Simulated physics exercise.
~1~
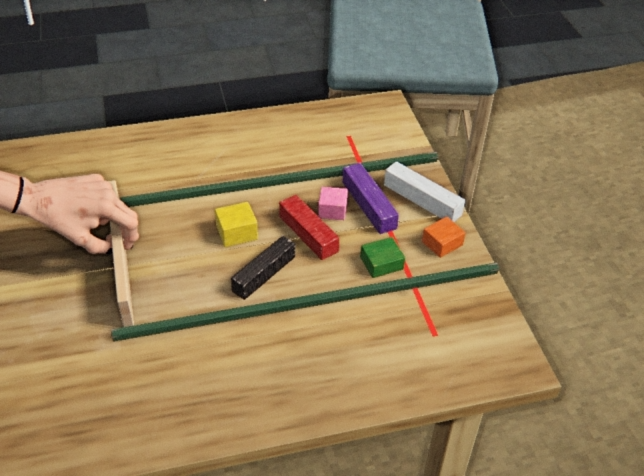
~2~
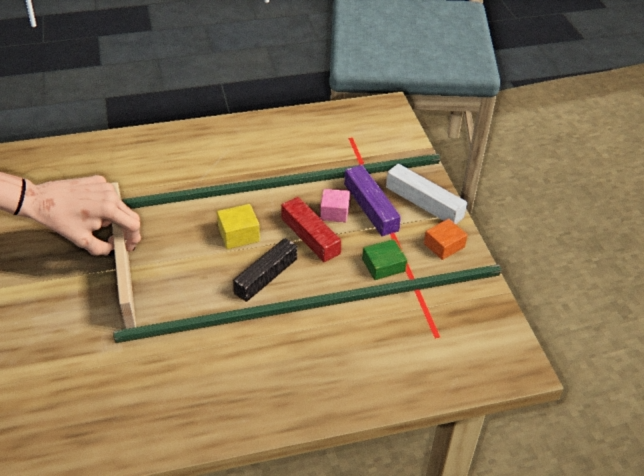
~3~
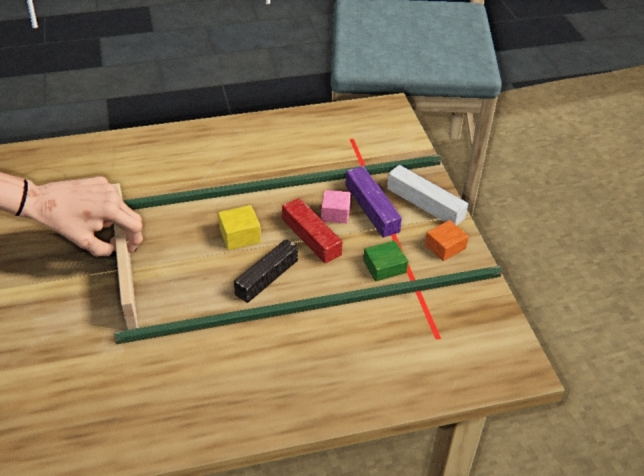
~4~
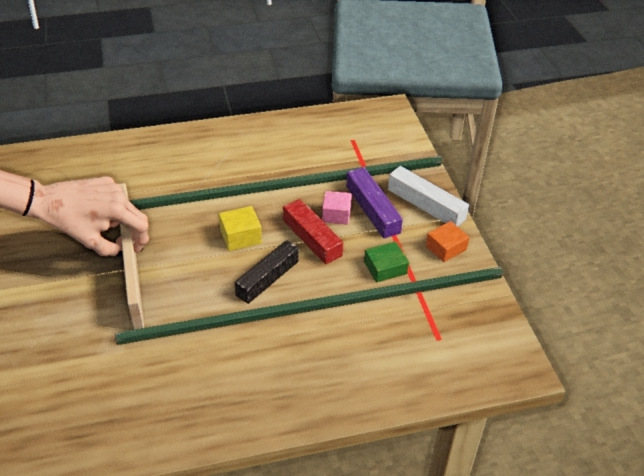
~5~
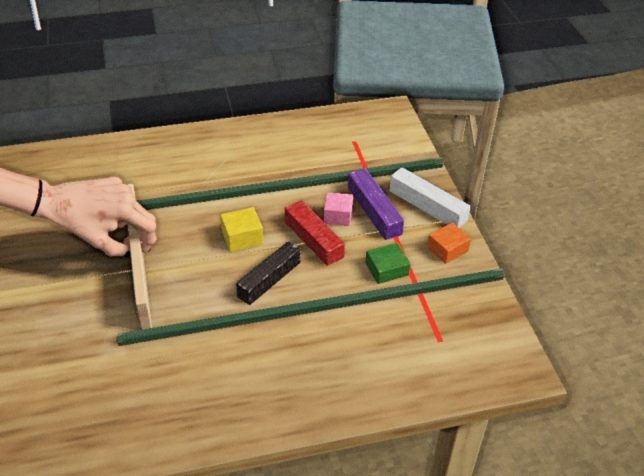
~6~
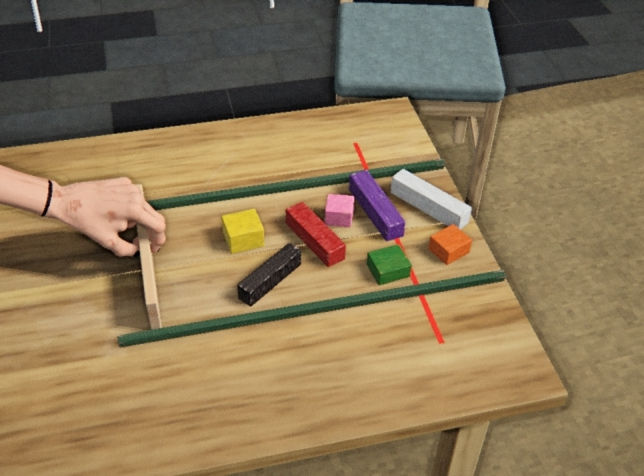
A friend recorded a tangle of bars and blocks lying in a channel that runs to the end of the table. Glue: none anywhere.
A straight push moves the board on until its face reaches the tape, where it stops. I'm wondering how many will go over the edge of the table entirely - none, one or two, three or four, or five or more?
I'd say one or two of them.
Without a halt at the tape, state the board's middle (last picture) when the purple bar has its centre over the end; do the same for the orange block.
The middle is at (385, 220) when it's the purple bar, and at (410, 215) when it's the orange block.
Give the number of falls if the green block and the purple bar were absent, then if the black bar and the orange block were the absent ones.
First try: 1 fallen; other try: 2.
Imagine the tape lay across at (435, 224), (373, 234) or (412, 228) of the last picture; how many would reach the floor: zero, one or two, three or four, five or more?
For each place: Five or more; one or two; three to four.
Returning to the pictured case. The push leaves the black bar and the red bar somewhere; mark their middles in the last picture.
One is at about (414, 250), the other at about (434, 213).
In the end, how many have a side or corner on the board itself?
It touches 2.
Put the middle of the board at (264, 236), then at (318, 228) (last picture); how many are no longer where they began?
Answer - first 3, then 6.
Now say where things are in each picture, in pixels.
White bar (423, 192); orange block (444, 237); purple bar (370, 198); board (120, 251); tape (387, 224), in the first frame.
Orange block (446, 239); green block (385, 260), in the second frame.
Purple bar (373, 201); black bar (267, 270), in the third frame.
White bar (427, 197); red bar (312, 231), in the fourth frame.
Orange block (449, 243); yellow block (242, 229), in the fifth frame.
White bar (430, 200); orange block (450, 245); purple bar (376, 205); board (146, 254); tape (393, 231), in the sixth frame.
Soon after, none off yet; white bar at rest near (430, 200); orange block at rest near (450, 245); purple bar at rest near (376, 205).
Then, none off yet; white bar moving near (438, 197); orange block at rest near (450, 245); purple bar moved a little near (402, 200).
At rest, the number that fall off is one or two; fallen, purple bar and white bar.
